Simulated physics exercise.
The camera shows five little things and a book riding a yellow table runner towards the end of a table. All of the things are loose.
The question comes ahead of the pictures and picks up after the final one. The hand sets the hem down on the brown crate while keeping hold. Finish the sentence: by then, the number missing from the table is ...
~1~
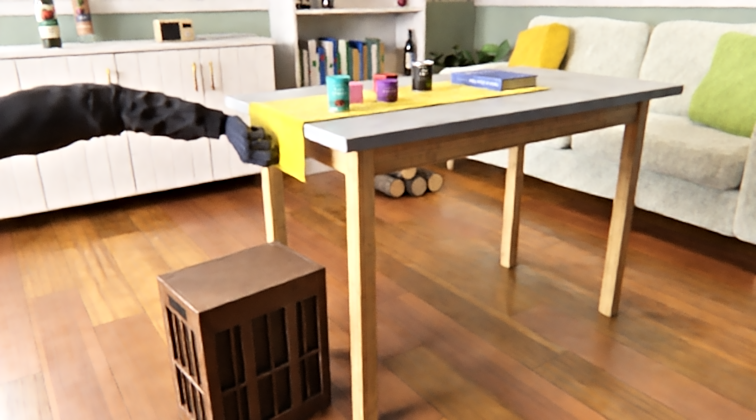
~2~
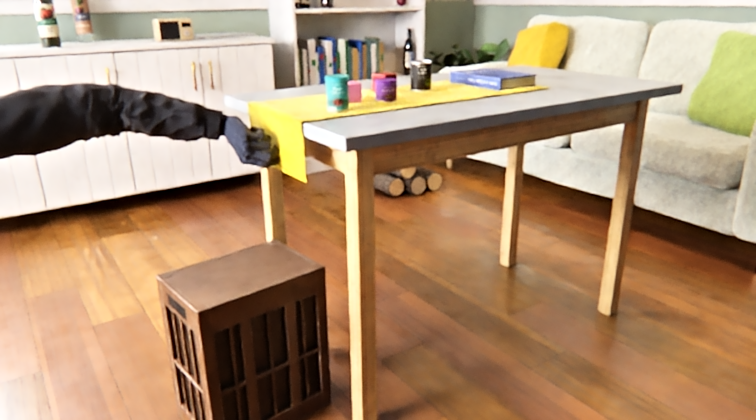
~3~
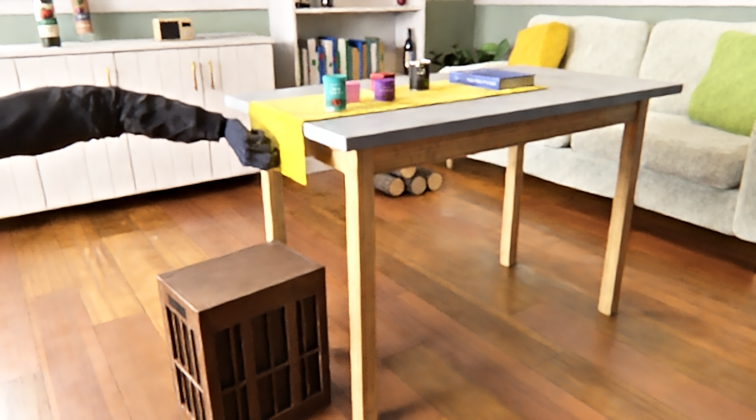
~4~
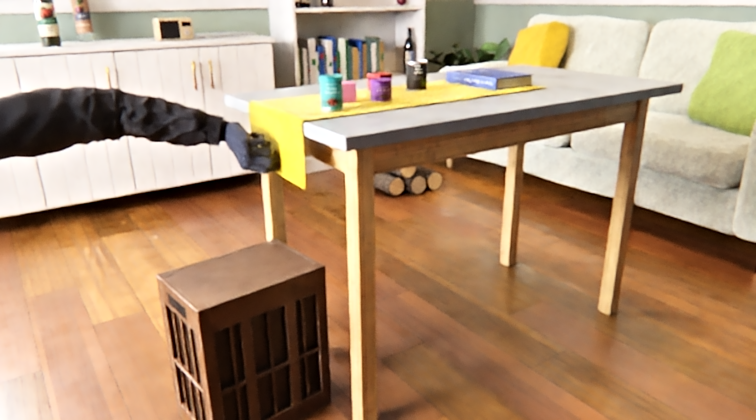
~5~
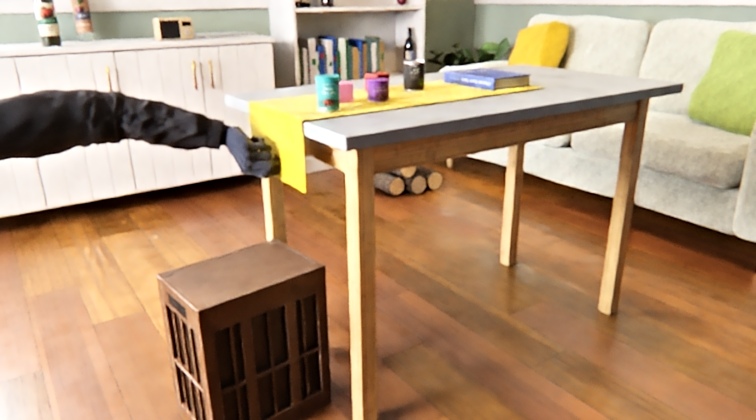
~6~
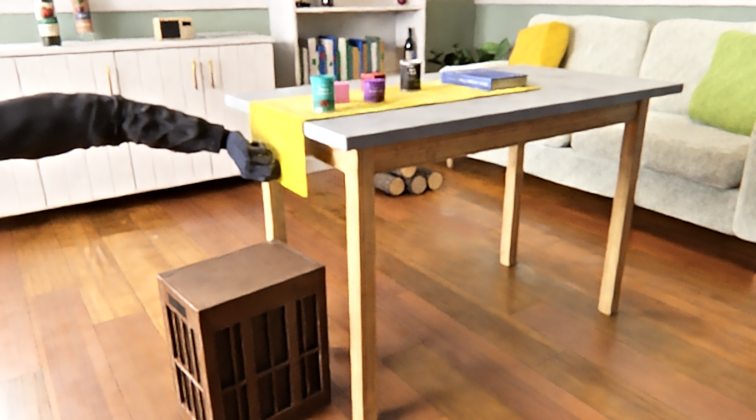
... two.
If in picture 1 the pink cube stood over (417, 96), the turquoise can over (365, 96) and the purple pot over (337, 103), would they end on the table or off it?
The pink cube stays on; the turquoise can does not fall; the purple pot goes over.
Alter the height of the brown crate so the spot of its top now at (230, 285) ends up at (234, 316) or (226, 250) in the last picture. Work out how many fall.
3 and 1.
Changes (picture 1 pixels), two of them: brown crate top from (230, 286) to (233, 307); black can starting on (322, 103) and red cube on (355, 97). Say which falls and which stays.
First the black can: It ends off the top. Then the red cube: It ends off the top.
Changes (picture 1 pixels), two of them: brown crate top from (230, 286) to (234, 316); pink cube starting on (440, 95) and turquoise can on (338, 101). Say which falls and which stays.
The pink cube stays put; the turquoise can is lost.
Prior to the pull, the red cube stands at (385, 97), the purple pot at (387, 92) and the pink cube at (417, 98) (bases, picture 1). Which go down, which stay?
First the red cube: It is still up there. Next the purple pot: It is still up there. Last the pink cube: It is still up there.
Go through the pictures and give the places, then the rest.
Hem (306, 182); turquoise can (338, 77); pink cube (352, 83); purple pot (387, 80); red cube (386, 74); black can (422, 62); top of the crate (231, 286), in the first picture.
Hem (306, 182); turquoise can (337, 76), in the second picture.
Hem (306, 185); pink cube (349, 83), in the third picture.
Hem (305, 189); purple pot (381, 79); top of the crate (230, 285), in the fourth picture.
Hem (306, 193); red cube (377, 74), in the fifth picture.
Hem (307, 198); turquoise can (323, 76); pink cube (338, 83); purple pot (374, 80); red cube (374, 74); black can (411, 61), in the sixth picture.
Soon after, hem near (280, 233); turquoise can gone.
After that, hem on the crate; turquoise can and pink cube gone.
In the end, hem on the crate; turquoise can and pink cube gone. It carries off two.
